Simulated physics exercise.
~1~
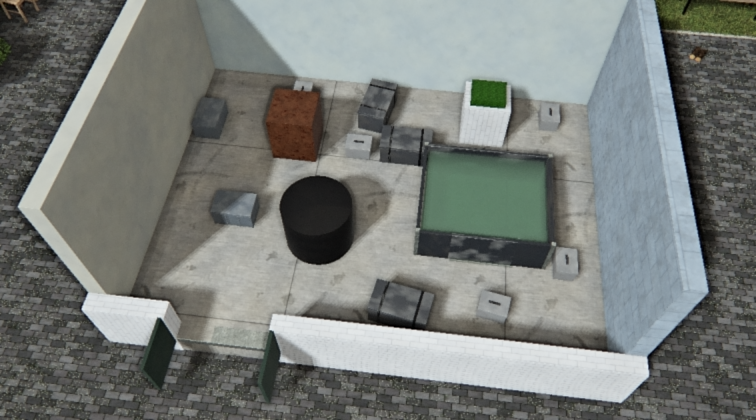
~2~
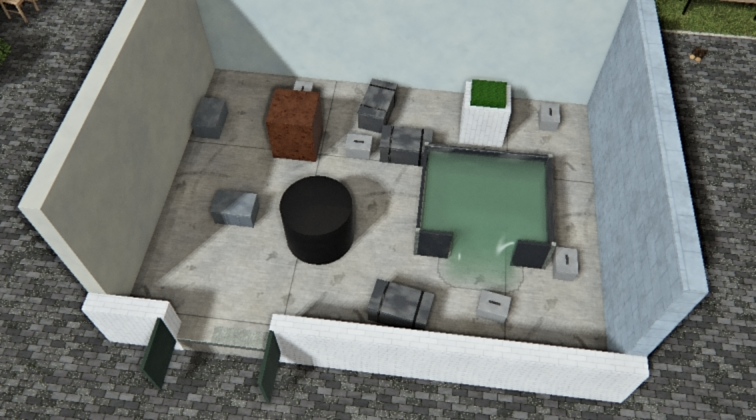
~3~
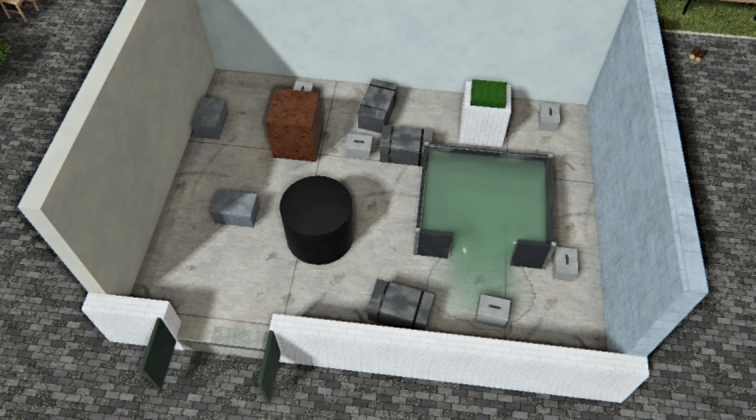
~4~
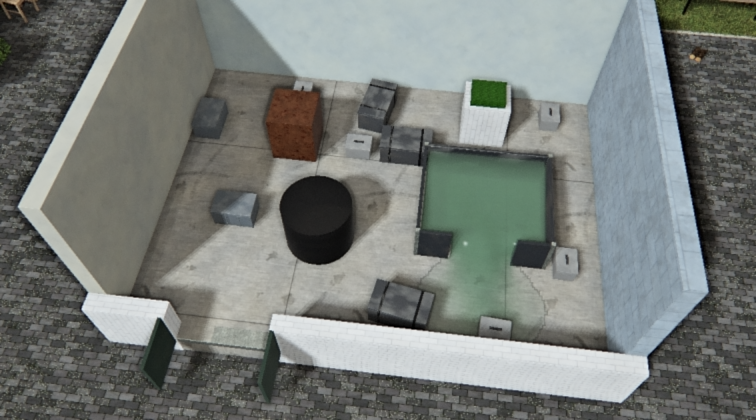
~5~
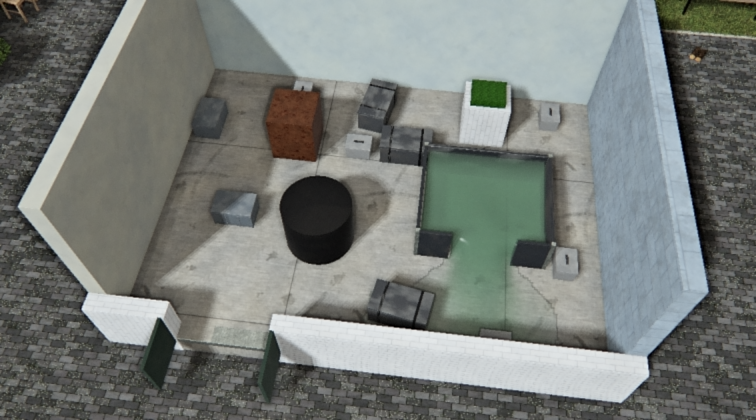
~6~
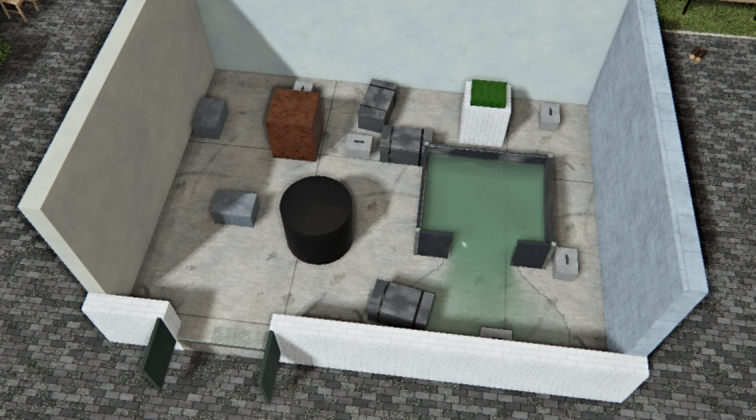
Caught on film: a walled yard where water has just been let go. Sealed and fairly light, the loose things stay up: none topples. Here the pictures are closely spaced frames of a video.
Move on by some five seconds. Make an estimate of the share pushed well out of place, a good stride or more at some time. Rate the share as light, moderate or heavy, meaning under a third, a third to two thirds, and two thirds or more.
Moderate.
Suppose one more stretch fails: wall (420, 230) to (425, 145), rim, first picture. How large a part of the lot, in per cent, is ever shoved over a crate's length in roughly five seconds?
About 30 per cent.
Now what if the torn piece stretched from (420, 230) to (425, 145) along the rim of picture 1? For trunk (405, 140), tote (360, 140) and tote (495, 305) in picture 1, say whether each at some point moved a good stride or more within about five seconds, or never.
Order as asked: Not sent that far; sent that far; not sent that far.
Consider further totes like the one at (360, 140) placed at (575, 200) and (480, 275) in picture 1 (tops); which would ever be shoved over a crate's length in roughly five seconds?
Result, in sequence - displaced that far / displaced that far.
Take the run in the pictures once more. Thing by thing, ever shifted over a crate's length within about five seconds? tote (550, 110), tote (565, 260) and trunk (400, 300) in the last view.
Taking them as listed, the first cleared the mark, the next cleared the mark, and the last cleared the mark.
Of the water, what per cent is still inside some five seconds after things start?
Estimate: About 98 %.
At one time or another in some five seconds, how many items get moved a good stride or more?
The total is 4.
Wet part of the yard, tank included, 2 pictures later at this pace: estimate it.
It comes to some 20 in a hundred.
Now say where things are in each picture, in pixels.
A tote at (494, 303) rests on the ground; a tote at (567, 260), on the bottom; 0 of 10 have shifted, in the first picture.
A tote at (494, 303) rests on the ground; a tote at (567, 260), on the bottom; 0 of 10 have shifted, in the second picture.
A tote at (494, 307), on the bottom, close to its start; a tote at (567, 260), on the bottom; 1 of 10 have shifted, in the third picture.
A tote at (495, 329), on the bottom, a stride from its start; a tote at (567, 260) rests on the ground; 1 of 10 have shifted, in the fourth picture.
A tote at (496, 341) rests on the ground, a stride from its start; a tote at (567, 260) rests on the ground; 1 of 10 have shifted, in the fifth picture.
A tote at (497, 340) floats, a stride from its start; a tote at (567, 260), on the bottom; 1 of 10 have shifted, in the sixth picture.
A moment on, 1 of 10 are well off their spots; 1 afloat.
Next, 2 of 10 are well off their spots; 1 afloat.
Later, 3 of 10 are well off their spots; 2 afloat.
In the end, 4 of 10 are well off their spots, and 4 have been at some point; 3 afloat.
